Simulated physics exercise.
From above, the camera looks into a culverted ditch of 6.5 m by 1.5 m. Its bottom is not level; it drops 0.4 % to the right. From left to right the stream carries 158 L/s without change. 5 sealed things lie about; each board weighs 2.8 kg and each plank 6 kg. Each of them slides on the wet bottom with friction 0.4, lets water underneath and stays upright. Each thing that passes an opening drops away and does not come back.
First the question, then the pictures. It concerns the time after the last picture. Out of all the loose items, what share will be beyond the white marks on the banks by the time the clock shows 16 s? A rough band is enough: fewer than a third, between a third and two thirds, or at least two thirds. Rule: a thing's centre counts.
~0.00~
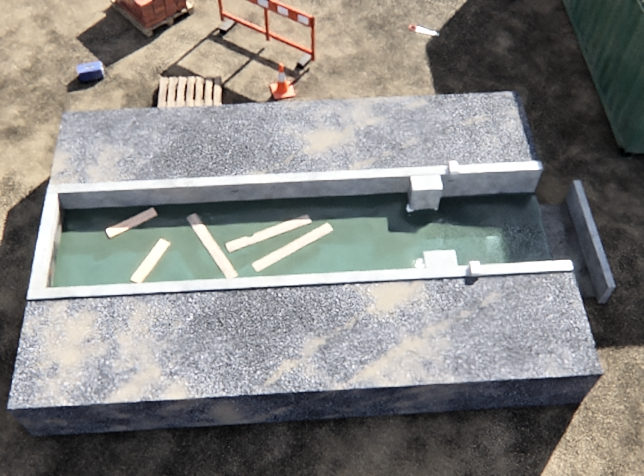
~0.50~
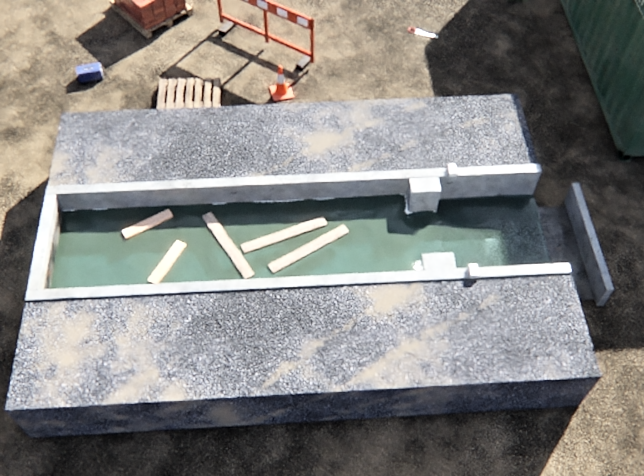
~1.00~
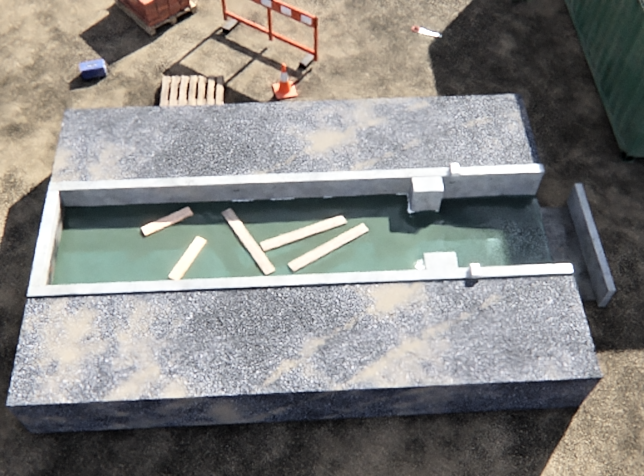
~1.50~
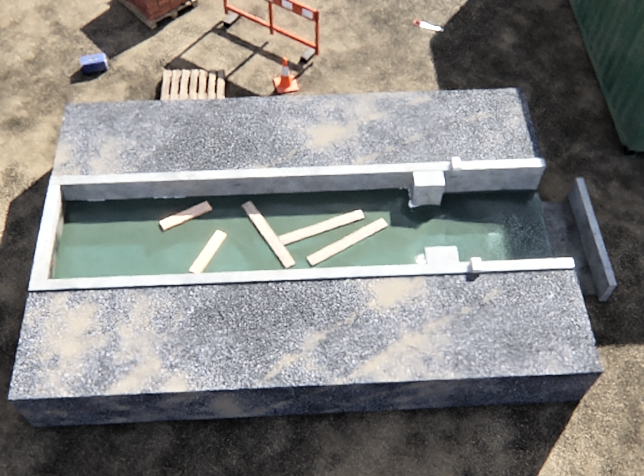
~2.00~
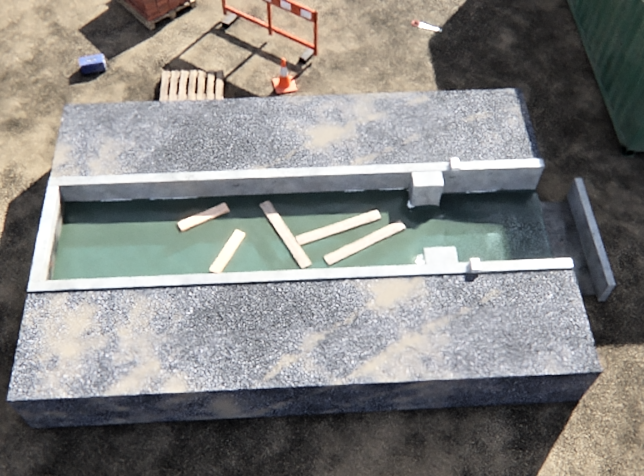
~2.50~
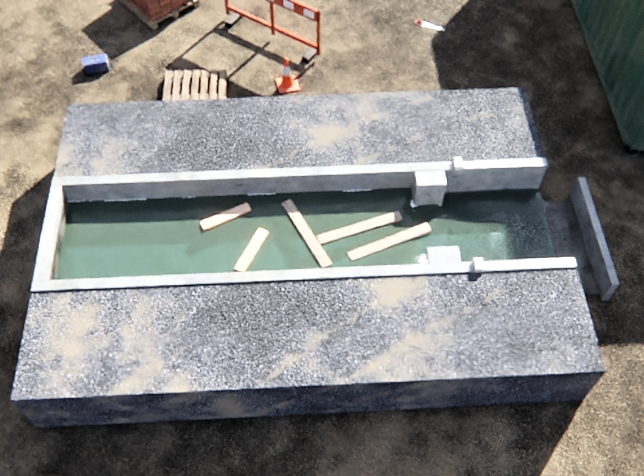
I would say between a third and two thirds.
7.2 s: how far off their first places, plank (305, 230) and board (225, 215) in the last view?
Log: Item 1 = 250 cm; item 2 = 300 cm.
After 3.5 s 1 of 5 are over the mark; 5 afloat.
After 7.2 s 2 of 5 are over the mark; 3 afloat.
After 12.0 s 2 of 5 are over the mark; 3 afloat.
After 16.0 s 2 of 5 are over the mark; 3 afloat.
